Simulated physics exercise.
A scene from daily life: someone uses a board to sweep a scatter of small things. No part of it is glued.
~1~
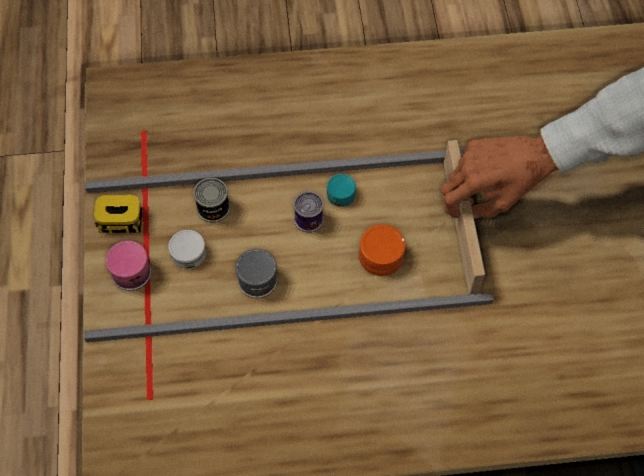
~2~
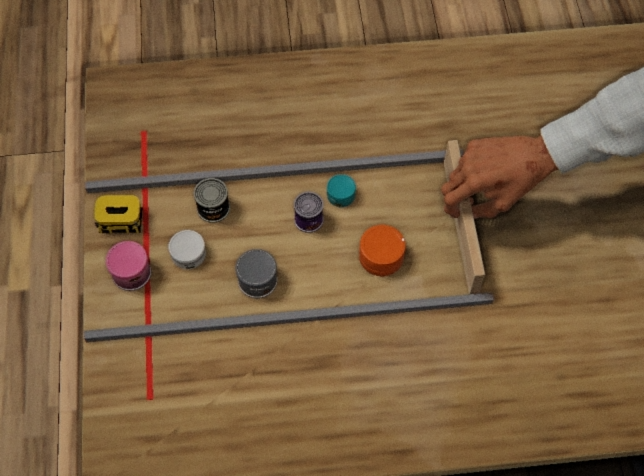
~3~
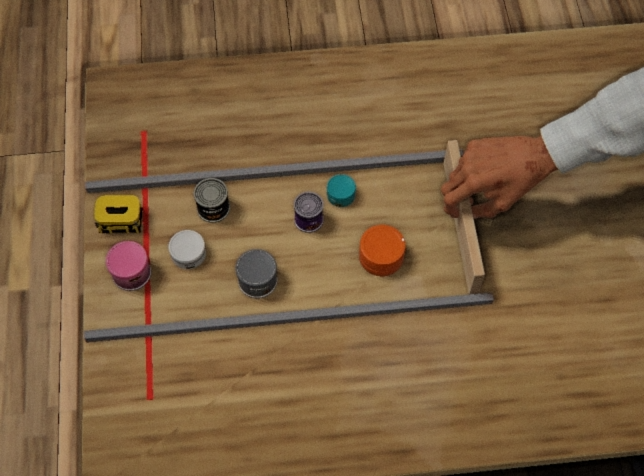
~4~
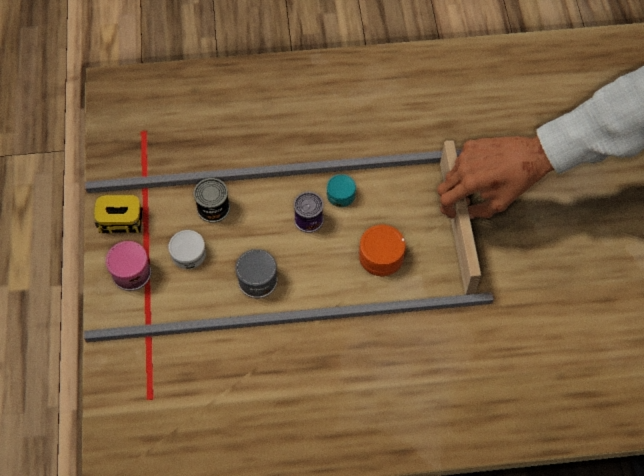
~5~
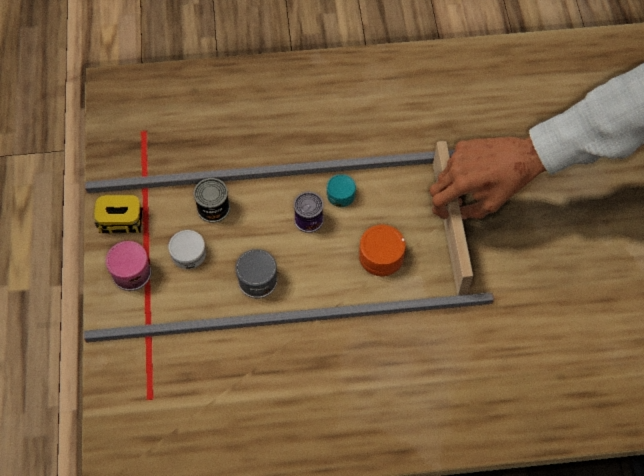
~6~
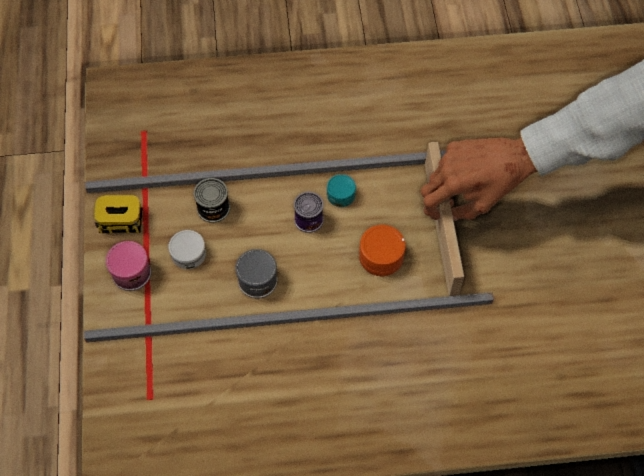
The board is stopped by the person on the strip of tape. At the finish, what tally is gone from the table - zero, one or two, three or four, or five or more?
The tally gone is one or two.
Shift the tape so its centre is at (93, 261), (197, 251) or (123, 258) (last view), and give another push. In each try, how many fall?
Per try: 8; 0; 4.
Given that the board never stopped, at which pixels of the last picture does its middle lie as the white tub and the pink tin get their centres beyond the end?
The middle is at (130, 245) when it's the white tub, and at (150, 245) when it's the pink tin.
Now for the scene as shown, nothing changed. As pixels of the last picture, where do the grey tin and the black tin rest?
Final spots - grey tin (126, 305), black tin (99, 209).
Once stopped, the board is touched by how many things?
Count recorded: 4.
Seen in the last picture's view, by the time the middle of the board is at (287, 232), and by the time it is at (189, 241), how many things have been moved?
Moved so far: 4, then 8.
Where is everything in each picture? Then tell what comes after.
In the first picture, yellow case (119, 215); pink tin (129, 266); white tub (188, 250); board (463, 216); tape (147, 256).
In the second picture, pink tin (129, 266); grey tin (257, 274).
In the third picture, white tub (188, 250); purple tin (309, 212).
In the fourth picture, yellow case (119, 215); orange lid (382, 251).
In the fifth picture, pink tin (129, 266); board (452, 217).
In the sixth picture, yellow case (119, 215); pink tin (129, 266); white tub (188, 250); board (443, 218); tape (147, 256).
Soon after, none off yet; yellow case at rest near (119, 215); pink tin at rest near (129, 266); white tub at rest near (188, 250).
By the end, the number that fall off is one or two; fallen, pink tin and yellow case.
